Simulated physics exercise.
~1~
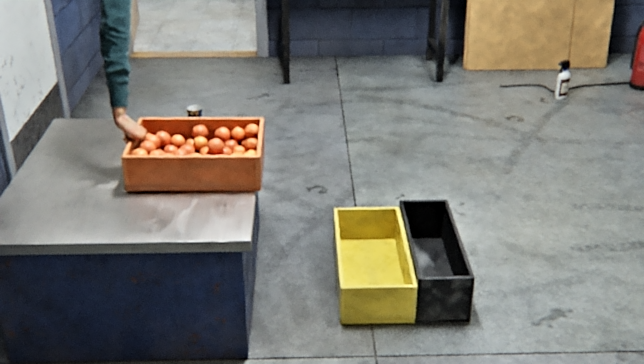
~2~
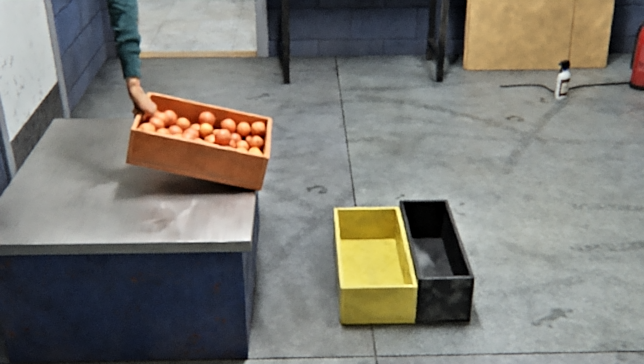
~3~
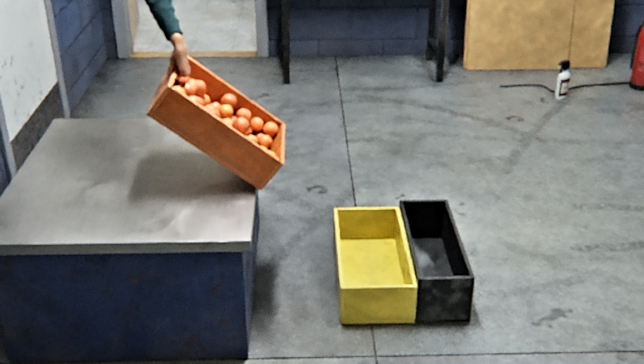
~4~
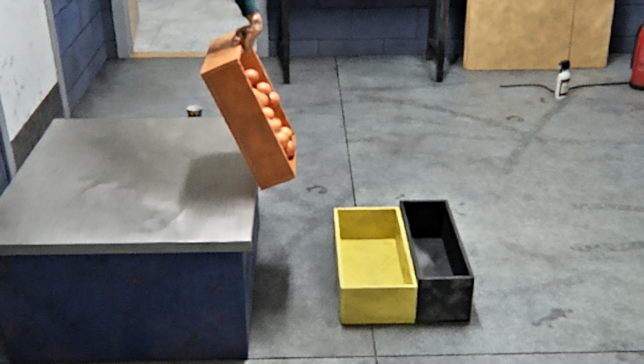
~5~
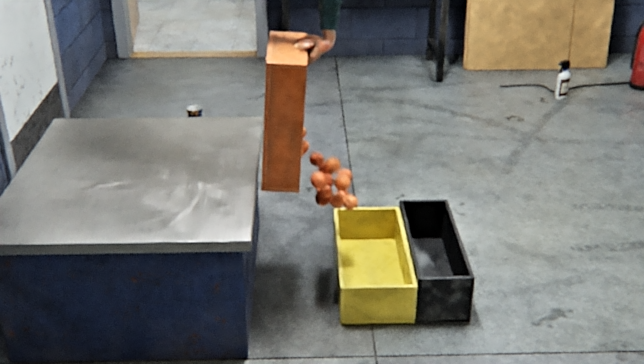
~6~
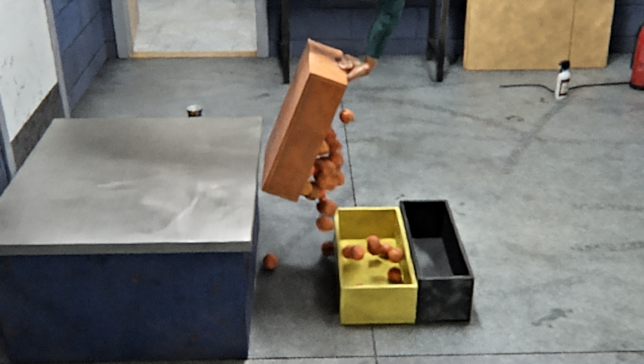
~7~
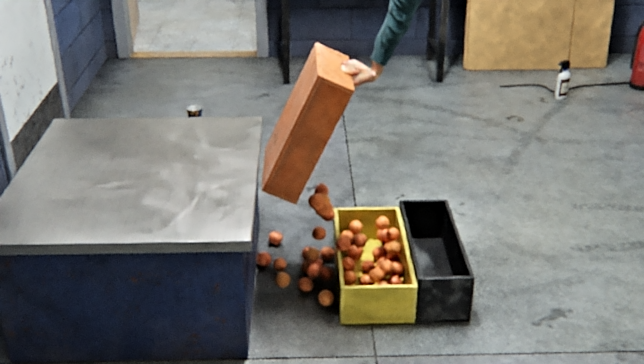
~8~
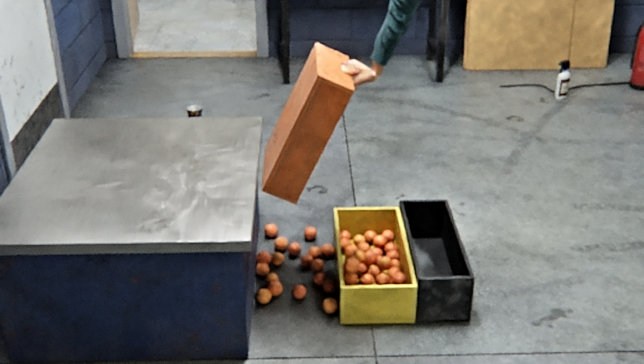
At first, an orange crate full of small round orange balls sits on a grey-topped bench, with a hand at its left end and an empty yellow bin and black box side by side on the floor to the right. The hand lifts that end, tipping the crate rightward over the bench's edge. As it swings past upright, balls tumble toward the yellow bin. Some land inside, while others drop onto the floor beside the bench. Finally, the hand holds the emptied crate tilted, with most balls in the yellow bin, many scattered short of it, and the black box still empty.
